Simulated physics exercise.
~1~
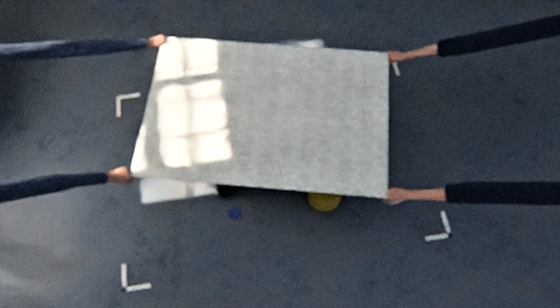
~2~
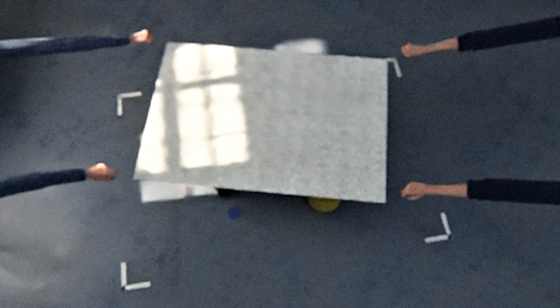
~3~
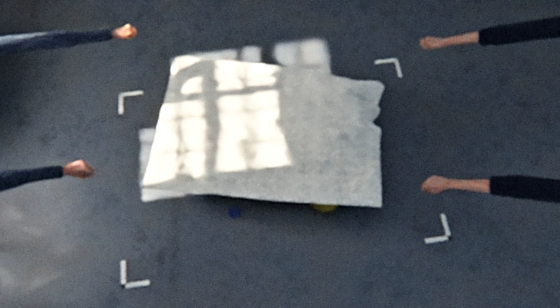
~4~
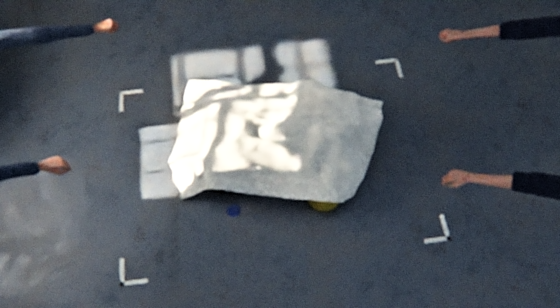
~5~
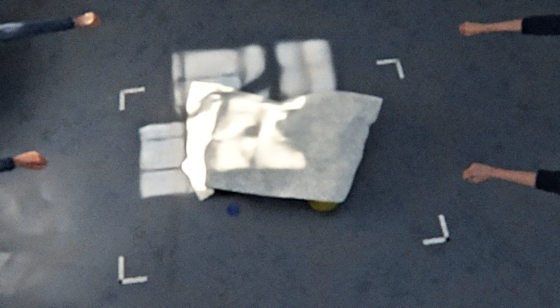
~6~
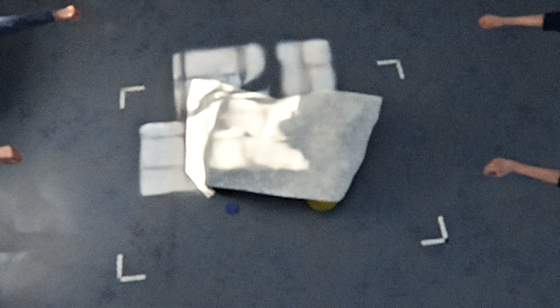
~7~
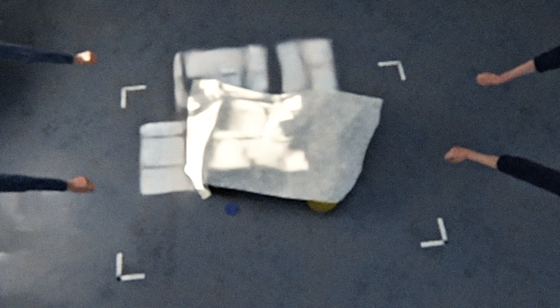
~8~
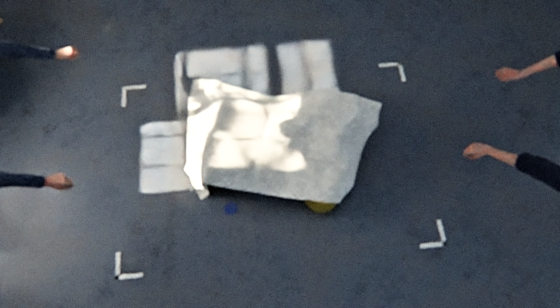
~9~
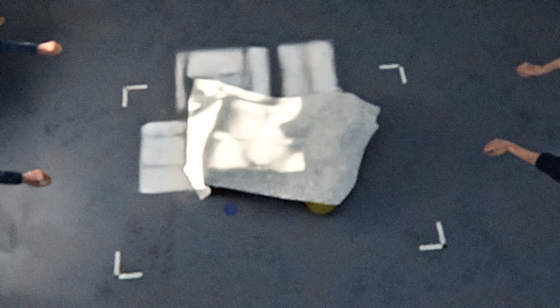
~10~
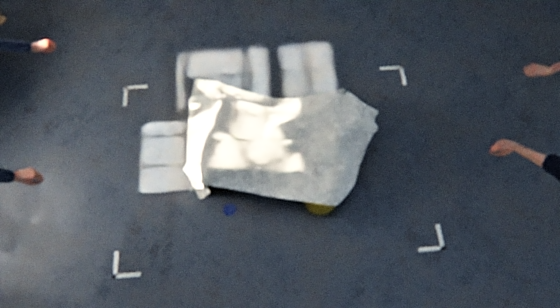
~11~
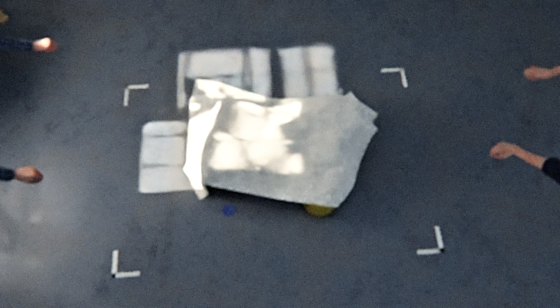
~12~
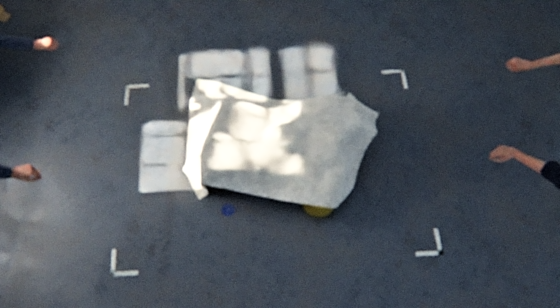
On a dark workshop floor, four hands release a pale sheet that drapes over objects.
